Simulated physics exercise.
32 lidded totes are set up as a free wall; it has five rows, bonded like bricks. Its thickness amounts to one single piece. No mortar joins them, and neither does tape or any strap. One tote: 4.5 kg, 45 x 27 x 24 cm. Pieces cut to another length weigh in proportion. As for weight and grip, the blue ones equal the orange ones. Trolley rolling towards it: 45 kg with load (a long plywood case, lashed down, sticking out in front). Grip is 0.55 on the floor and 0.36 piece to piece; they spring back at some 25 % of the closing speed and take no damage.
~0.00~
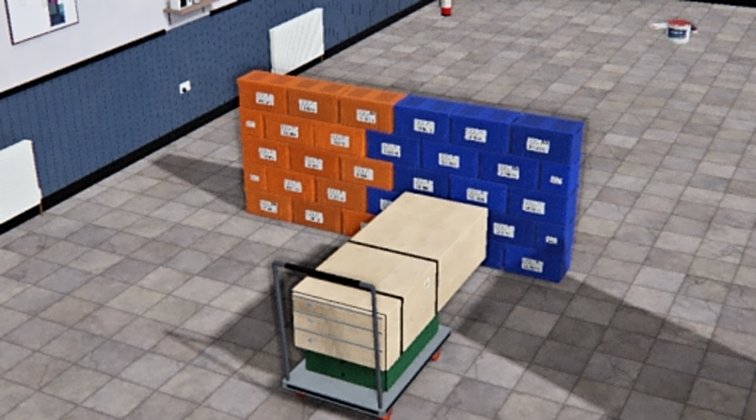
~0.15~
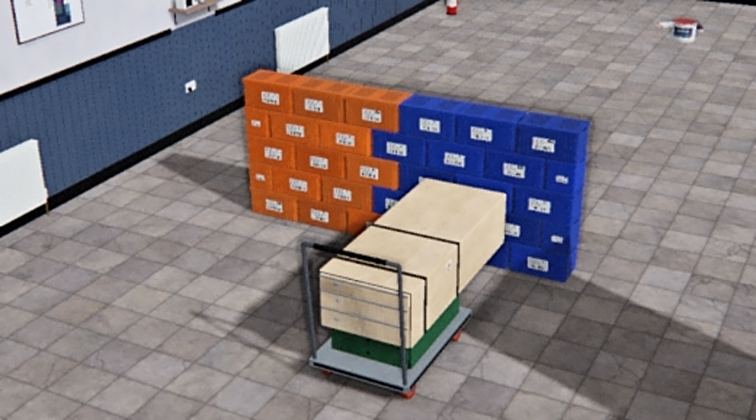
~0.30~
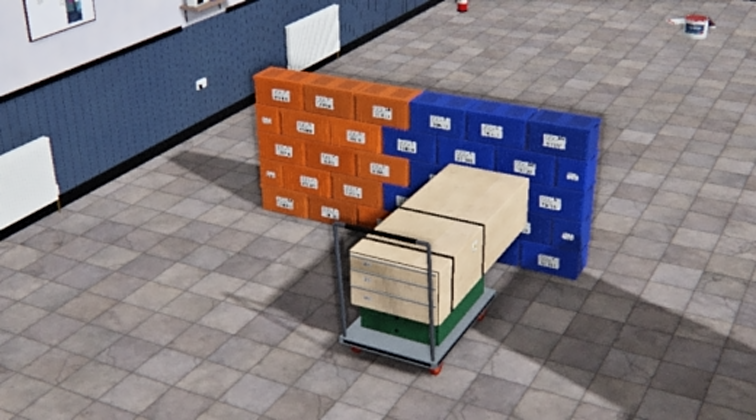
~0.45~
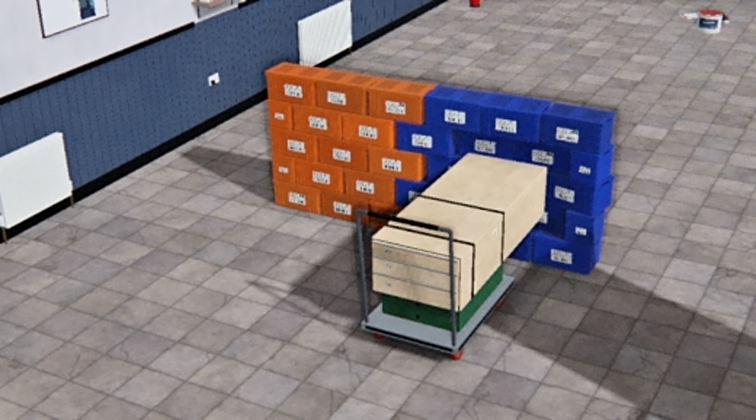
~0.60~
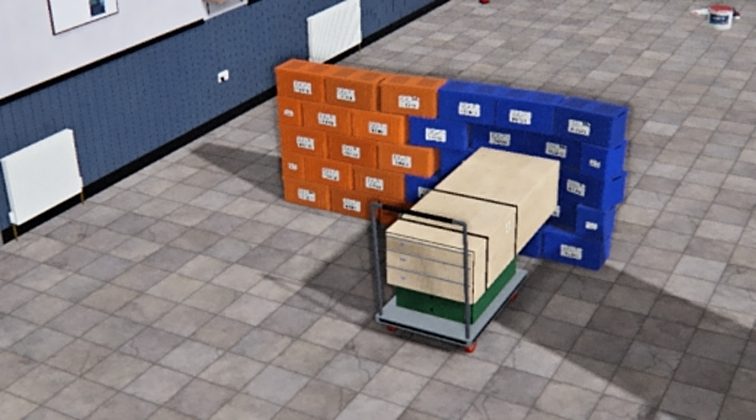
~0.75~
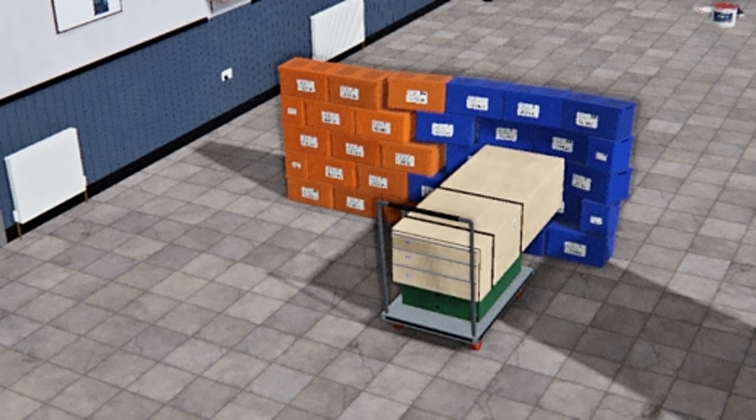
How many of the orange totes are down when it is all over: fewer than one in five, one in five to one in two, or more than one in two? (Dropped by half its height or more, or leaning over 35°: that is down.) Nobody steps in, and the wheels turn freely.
I'd bet on the under-a-fifth band.
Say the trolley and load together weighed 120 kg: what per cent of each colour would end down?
In that case orange 10, blue 70 per cent.
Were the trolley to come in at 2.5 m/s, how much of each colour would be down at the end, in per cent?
The orange would finish 10 in a hundred down, the blue 70 in a hundred.
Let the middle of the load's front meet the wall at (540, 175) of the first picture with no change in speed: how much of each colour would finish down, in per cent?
Result - orange: 0 percent, blue: 60 percent.
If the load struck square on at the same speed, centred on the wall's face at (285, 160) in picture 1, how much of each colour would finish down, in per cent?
Orange 90 %, blue 10 %.
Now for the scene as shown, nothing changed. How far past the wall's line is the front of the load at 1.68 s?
Reading: Approx. 20 cm past the line.
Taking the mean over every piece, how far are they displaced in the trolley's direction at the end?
Roughly 40 cm.
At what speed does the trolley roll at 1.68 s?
It is moving at around 0.0 m/s.
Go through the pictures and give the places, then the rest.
In the first picture (each place is the centre of the face we see best; the camera pans a little), load (484, 227) 52 cm short of the wall; top orange tote (261, 98); top blue tote (420, 125); all as stacked.
The second picture shows load (502, 212) 27 cm short of the wall; top orange tote (267, 97).
The third picture shows load (525, 196) 23 mm short of the wall; top orange tote (277, 94).
The fourth picture shows load (543, 184) 10 cm into the wall's line; top orange tote (290, 90); top blue tote (451, 115) moved 26 mm; steepest lean 3°, the tote at (509, 125); 11 have shifted.
The fifth picture shows load (556, 178) 16 cm into the wall's line; top orange tote (299, 86); top blue tote (465, 108) moved 9 cm; 14 have shifted.
The sixth picture shows load (561, 176) 17 cm into the wall's line; top orange tote (302, 85); top blue tote (473, 102) tilted 8°; 15 have shifted.
By 1.04 s, load 18 cm past the wall's line, stopped; none of the 15 orange totes down (0 of 32 in all colours); top orange tote unmoved; top blue tote tilted 22°.
By 1.30 s, load 19 cm past the wall's line, stopped; 1 of the 15 orange totes down (14 of 32 in all colours); top orange tote unmoved; top blue tote tilted 53°, 25 cm lower.
By 1.68 s, load 19 cm past the wall's line, stopped; 1 of the 15 orange totes down (14 of 32 in all colours); top orange tote unmoved; top blue tote on its side.
When it is over (2.9 s), load 19 cm past the wall's line, stopped; 1 of the 15 orange totes down (14 of 32 in all colours); top orange tote unmoved; top blue tote upside down. That is 7 per cent. In pixels of the last frame, middles, top orange tote near (311, 80), top blue tote near (472, 124).
